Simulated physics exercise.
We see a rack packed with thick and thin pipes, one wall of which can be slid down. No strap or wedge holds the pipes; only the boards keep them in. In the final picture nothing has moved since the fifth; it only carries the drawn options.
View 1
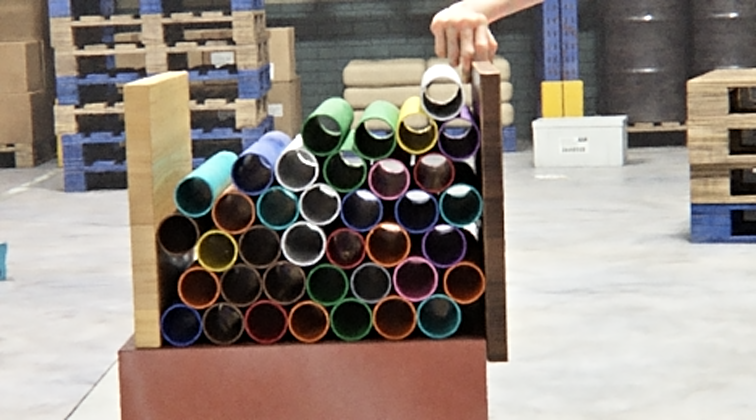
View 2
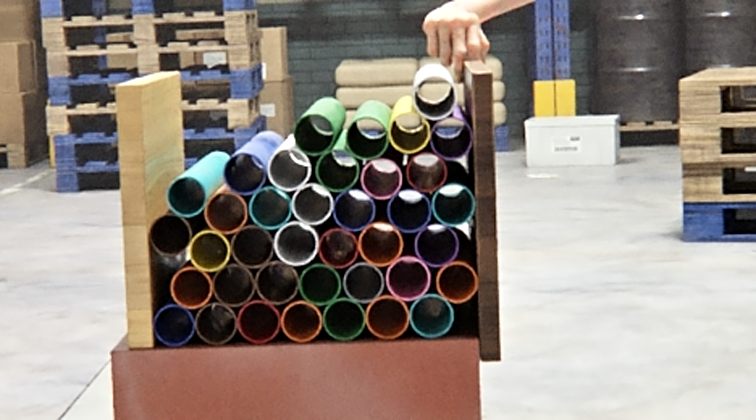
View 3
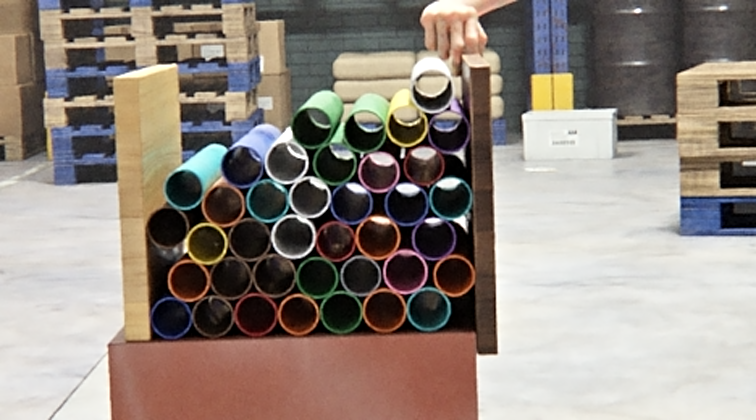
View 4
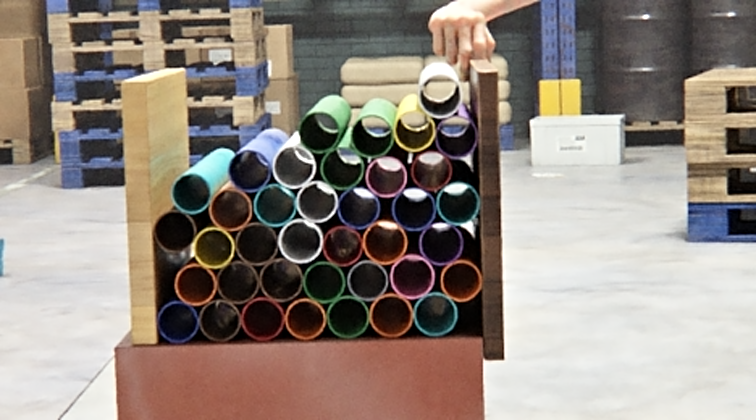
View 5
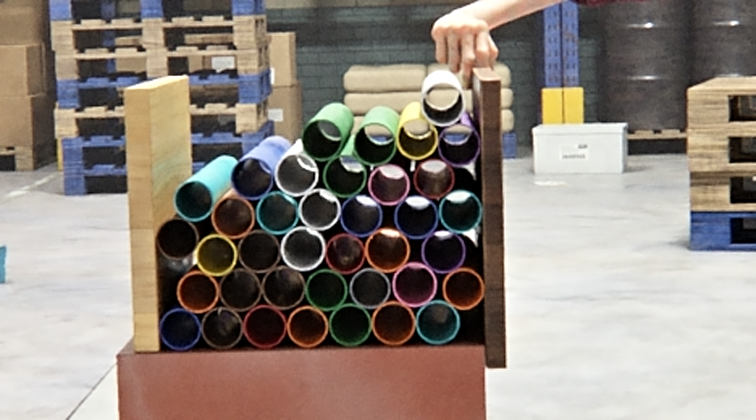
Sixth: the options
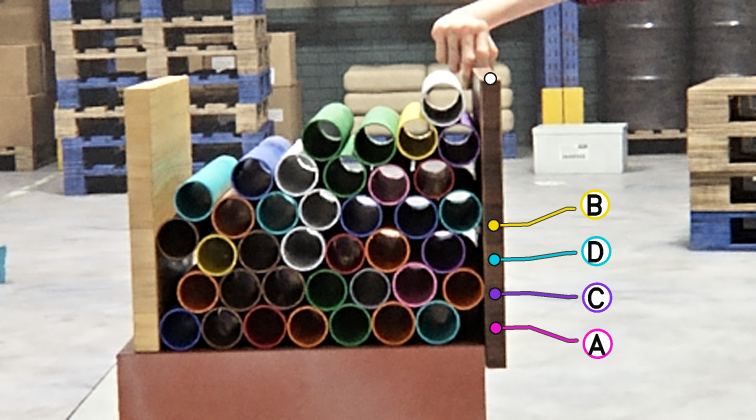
Colorful pipes sat stacked between two upright boards on a reddish-brown base while a hand gripped the top of the right board; nothing shifted in the stack, though the whole view wobbled slightly.
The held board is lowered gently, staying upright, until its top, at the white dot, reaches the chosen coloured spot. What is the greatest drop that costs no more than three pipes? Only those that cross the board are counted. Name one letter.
No lower than B.
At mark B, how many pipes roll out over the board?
It comes to two.
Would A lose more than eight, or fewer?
At A, more than eight.
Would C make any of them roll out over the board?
Yes, at C.
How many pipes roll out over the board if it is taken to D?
With D, five.
On the copy, A at (496, 328); B at (494, 225); C at (495, 294); D at (495, 260); the white dot at (491, 78).
On B. First, top of the board (481, 148).
Then, top of the board (483, 224).
Finally, top of the board (483, 225), two out over the board.
By contrast, A more than three out over the board; C more than three out over the board; D more than three out over the board.
